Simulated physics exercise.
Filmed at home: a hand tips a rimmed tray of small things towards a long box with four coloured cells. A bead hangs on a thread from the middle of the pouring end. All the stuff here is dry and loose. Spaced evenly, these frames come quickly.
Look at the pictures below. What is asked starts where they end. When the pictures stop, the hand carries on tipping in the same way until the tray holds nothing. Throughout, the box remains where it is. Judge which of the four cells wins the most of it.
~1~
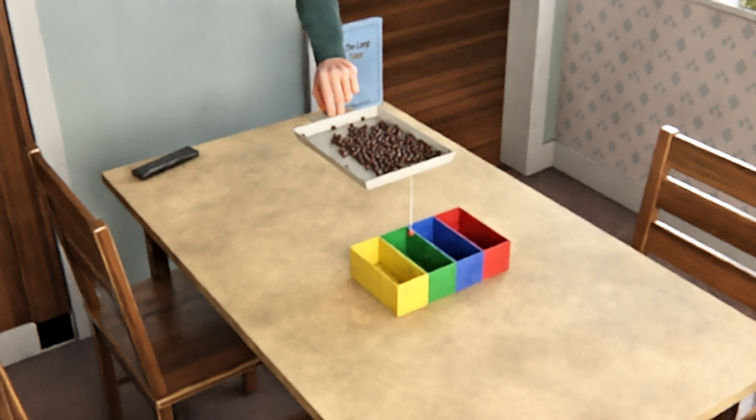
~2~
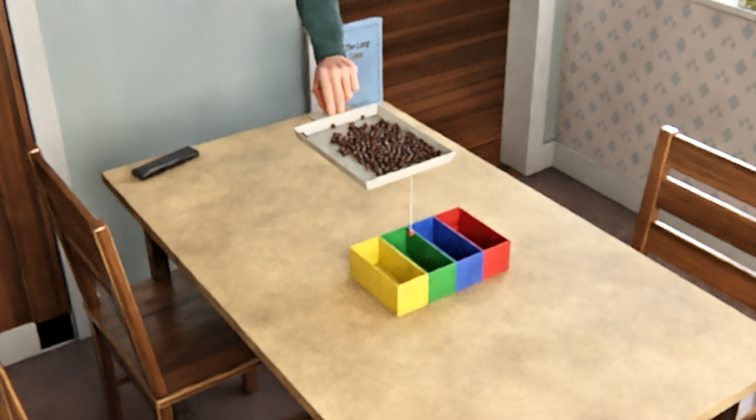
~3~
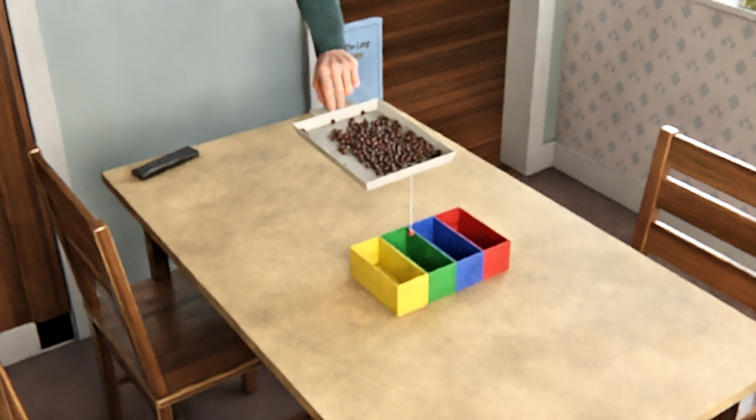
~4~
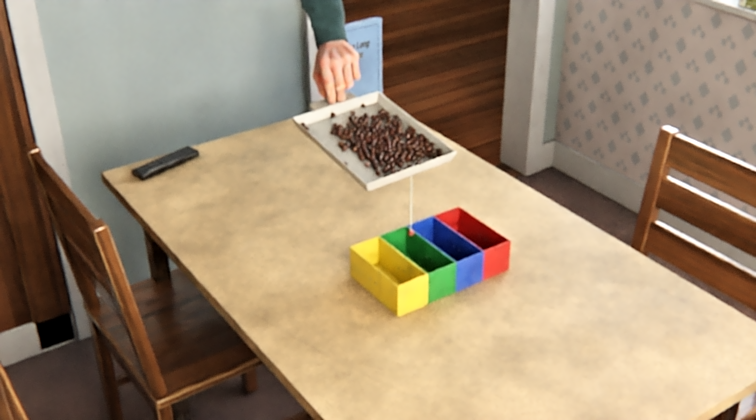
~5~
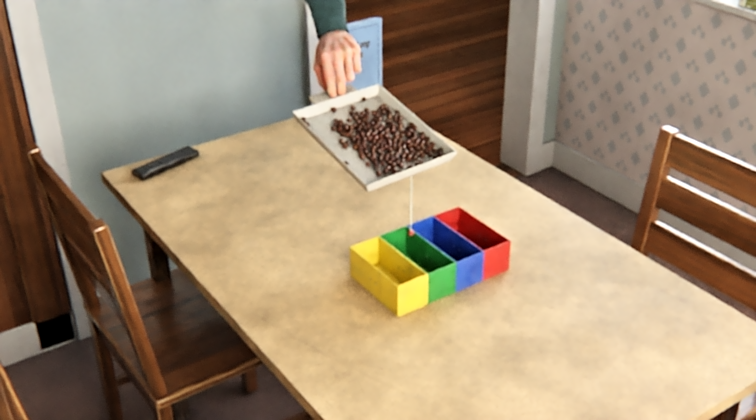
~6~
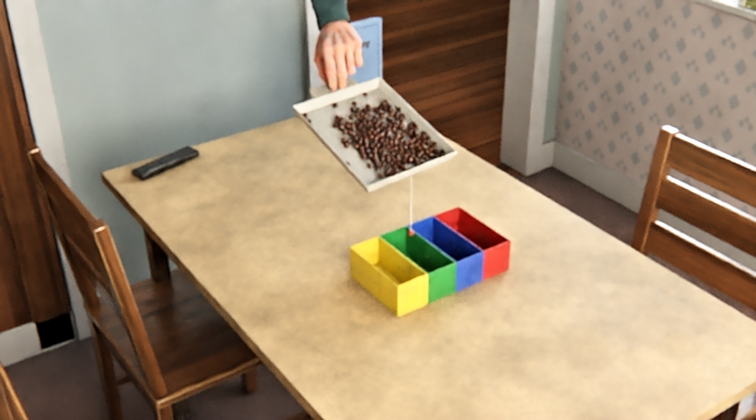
Most goes to the yellow cell.
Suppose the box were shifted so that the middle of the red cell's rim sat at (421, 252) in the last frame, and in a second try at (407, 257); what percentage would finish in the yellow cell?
About 0 per cent, then about 0 per cent.
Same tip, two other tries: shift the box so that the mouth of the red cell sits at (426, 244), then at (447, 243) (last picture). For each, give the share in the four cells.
Around 90 percent the first time, around 100 percent the second.
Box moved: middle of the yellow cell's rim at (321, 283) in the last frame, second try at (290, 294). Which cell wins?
Try one: The blue cell; try two: Red.
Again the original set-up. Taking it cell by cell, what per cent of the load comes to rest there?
I'd put the yellow cell at 40 percent, the green cell at 30 percent, the blue cell at 10 percent and the red cell at 0 percent.
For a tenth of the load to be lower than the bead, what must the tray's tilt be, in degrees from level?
Angle: Approx. 65 degrees.
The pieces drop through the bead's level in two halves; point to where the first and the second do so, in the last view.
(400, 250) first, (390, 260) later.
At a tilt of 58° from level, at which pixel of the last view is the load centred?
About (399, 166).
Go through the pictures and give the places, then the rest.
Corners of the pouring end near (367, 180) and (451, 152), level; middle of the load near (381, 148), chocolate balls; bead on its thread near (411, 233); yellow cell near (413, 292); green cell near (442, 280); blue cell near (470, 269); red cell near (496, 258), in the first frame.
Corners of the pouring end near (367, 180) and (451, 152), level; middle of the load near (381, 147), in the second frame.
Corners of the pouring end near (367, 181) and (451, 151), tipped barely, lowest at the left corner; middle of the load near (381, 145), in the third frame.
Corners of the pouring end near (368, 182) and (452, 151), tipped a little, lowest at the left corner; middle of the load near (381, 142), in the fourth frame.
Corners of the pouring end near (368, 183) and (452, 151), tipped a little, lowest at the left corner; middle of the load near (382, 140), in the fifth frame.
Corners of the pouring end near (368, 184) and (452, 151), tipped a little, lowest at the left corner; middle of the load near (383, 139), all but a few on the move; yellow cell near (413, 292); green cell near (442, 280); blue cell near (470, 269); red cell near (496, 258), in the sixth frame.
Shortly afterwards, tray tipped steeply; the bulk on the tray; only a few in the yellow cell; only a few in the green cell; only a few in the blue cell; a little falling or outside the box.
Next, tray tipped right over; only a few on the tray; near a third in the yellow cell; near a quarter in the green cell; a little in the blue cell; only a few in the red cell; near a quarter falling or outside the box.
Some moments later, tray tipped past a quarter turn; near half in the yellow cell; near a quarter in the green cell; a little in the blue cell; only a few in the red cell; near a quarter falling or outside the box.
In the end, tray tipped past a quarter turn; near half in the yellow cell; near a quarter in the green cell; a little in the blue cell; only a few in the red cell; near a quarter outside the box.
